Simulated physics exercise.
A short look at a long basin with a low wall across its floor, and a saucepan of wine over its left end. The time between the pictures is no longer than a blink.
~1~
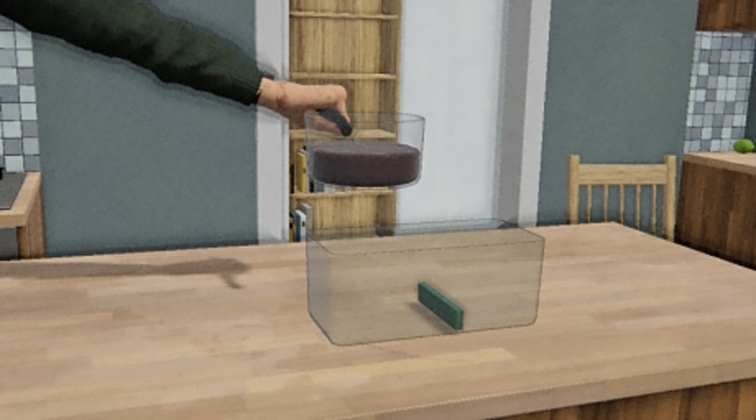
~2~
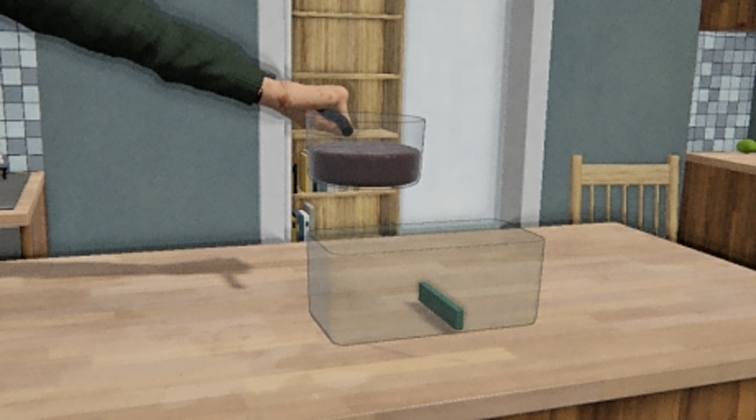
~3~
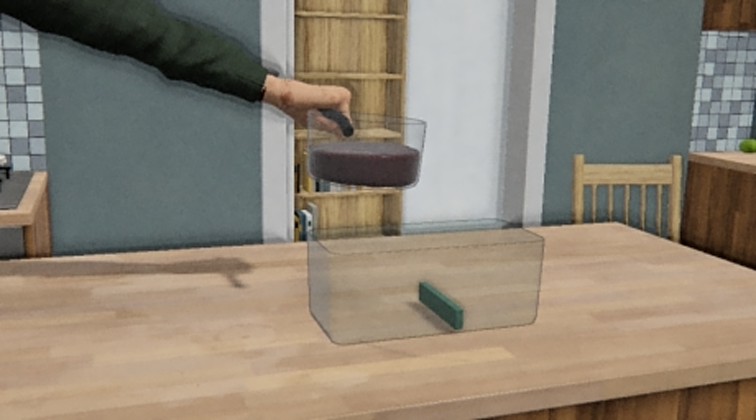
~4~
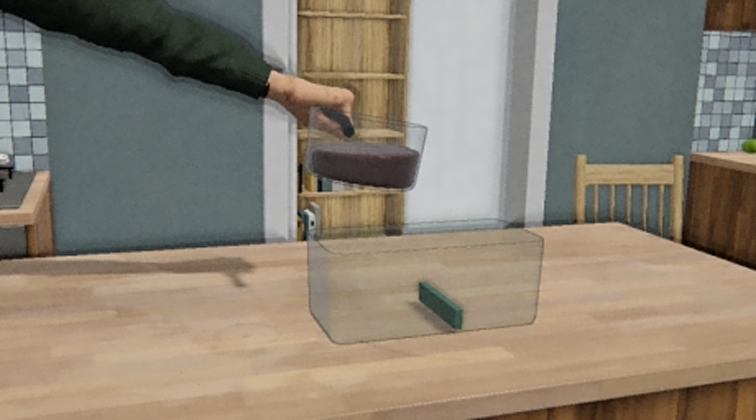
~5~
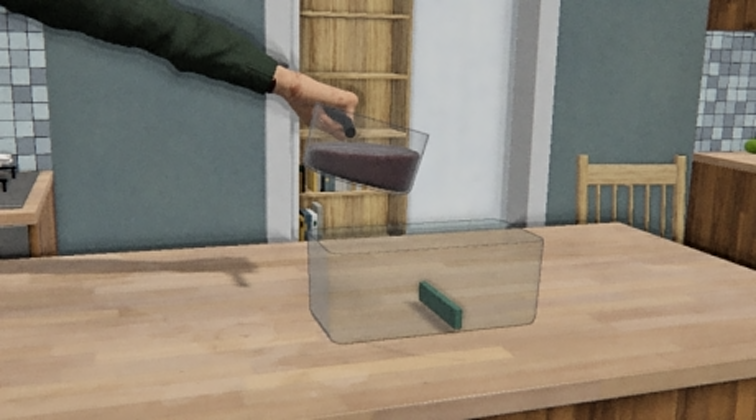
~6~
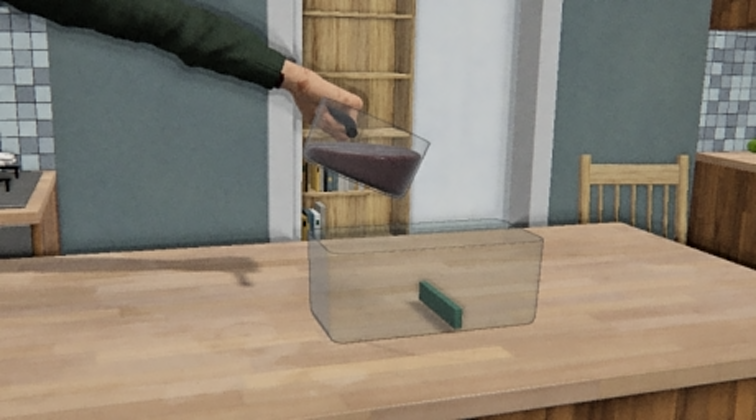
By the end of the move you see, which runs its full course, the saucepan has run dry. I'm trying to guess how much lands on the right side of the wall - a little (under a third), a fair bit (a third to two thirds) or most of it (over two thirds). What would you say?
I would say a fair bit, a third to two thirds.
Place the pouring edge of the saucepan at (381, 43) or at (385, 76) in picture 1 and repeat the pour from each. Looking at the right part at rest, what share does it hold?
15 and 15 in a hundred.
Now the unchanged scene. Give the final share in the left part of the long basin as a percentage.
Roughly 50 in a hundred.
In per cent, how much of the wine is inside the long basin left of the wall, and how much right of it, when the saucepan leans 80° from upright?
You'd find 0 per cent on the left and 10 per cent on the right.
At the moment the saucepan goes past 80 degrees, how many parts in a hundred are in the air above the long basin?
That works out near 35 percent.
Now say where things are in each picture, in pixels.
In the first picture, it leans 0°; its right rim is at (419, 118); the wine meets the walls at (309, 150) and (414, 147); the long basin's rim runs from (317, 244) to (523, 230); the wall's top is at (440, 297).
In the second picture, it leans 1°; its right rim is at (420, 119); the wine meets the walls at (310, 150) and (414, 147).
In the third picture, it leans 4°; its right rim is at (421, 122); the wine meets the walls at (310, 149) and (414, 148).
In the fourth picture, it leans 9°; its right rim is at (422, 128); the wine meets the walls at (309, 149) and (414, 149).
In the fifth picture, it leans 15°; its right rim is at (423, 135); the wine meets the walls at (308, 149) and (415, 150).
In the sixth picture, it leans 23°; its right rim is at (424, 143); the wine meets the walls at (306, 147) and (417, 151).
A moment on, the saucepan is tipped on its side and 56 per cent is still to pour, 2 is left of the wall and 8 right of it.
Next, the saucepan is tipped on its side and 17 per cent is still to pour, 24 is left of the wall and 50 right of it.
Then the saucepan is tipped on its side and 3 per cent is still to pour, 44 is left of the wall and 50 right of it.
Later the saucepan is tipped on its side and 0 per cent is still to pour, 50 is left of the wall and 49 right of it.
Finally, 50 per cent lies left of the wall, 49 right of it and 1 outside.
